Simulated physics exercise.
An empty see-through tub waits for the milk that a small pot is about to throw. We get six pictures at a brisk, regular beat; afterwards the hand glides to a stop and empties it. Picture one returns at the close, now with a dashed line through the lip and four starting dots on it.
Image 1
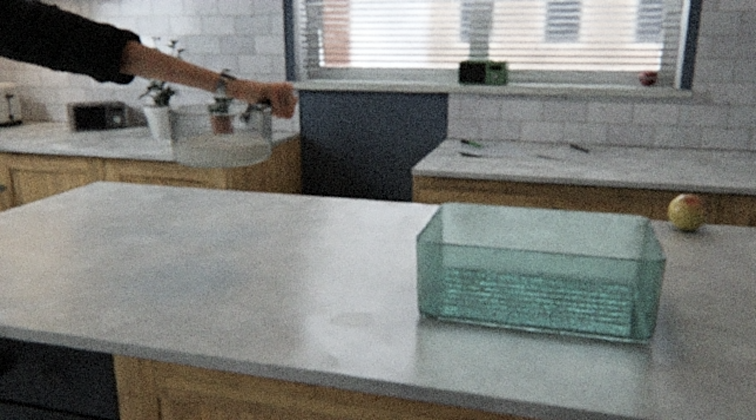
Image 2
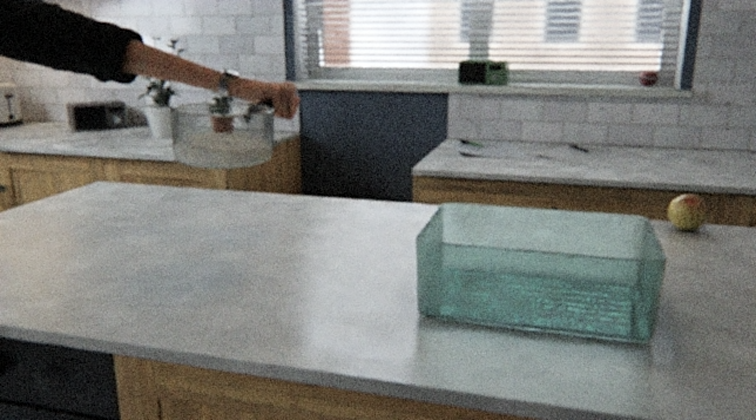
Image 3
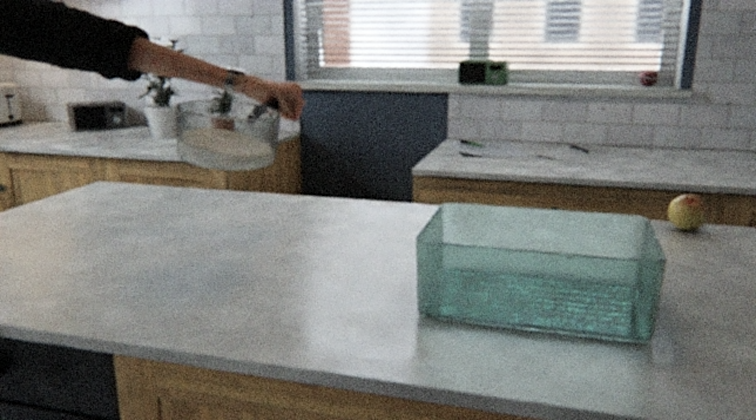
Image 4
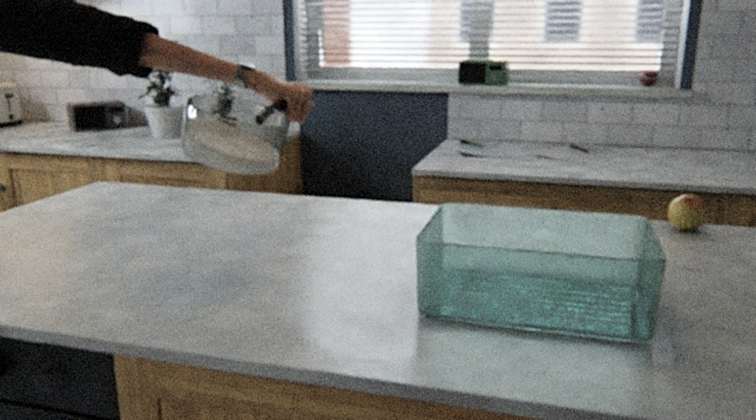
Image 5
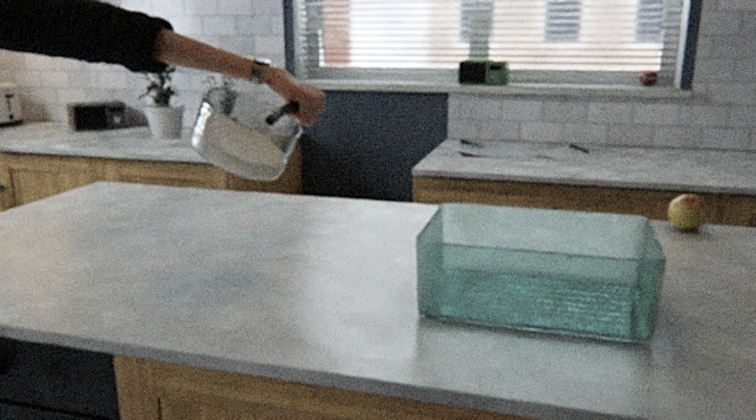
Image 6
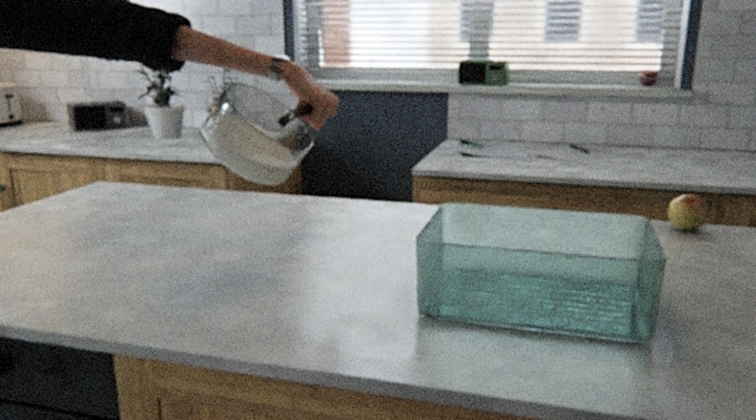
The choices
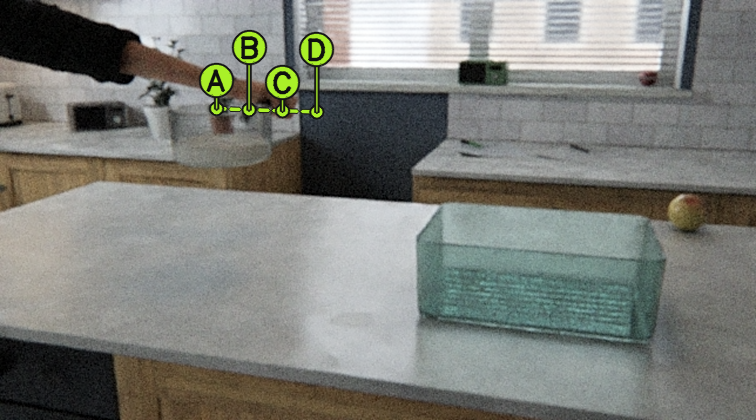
In a kitchen, a hand tilts a clear pot of milk rightward above the counter.
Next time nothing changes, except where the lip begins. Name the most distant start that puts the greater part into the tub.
D will do.
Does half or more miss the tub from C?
Yes, it does.
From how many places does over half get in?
One of them.
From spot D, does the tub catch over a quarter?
Yes, it does.
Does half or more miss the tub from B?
Yes, that goes wrong.
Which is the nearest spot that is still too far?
That is spot C.
On the marked copy, A at (216, 108); B at (249, 109); C at (282, 110); D at (316, 111).
For spot A, about 0 % lands in the tub, 100 % falls short.
For spot B, about 0 % lands in the tub, 96 % falls short and 4 % goes beside or beyond.
For spot C, about 17 % lands in the tub, 78 % falls short and 5 % goes beside or beyond.
For spot D, about 83 % lands in the tub, 10 % falls short and 7 % goes beside or beyond.
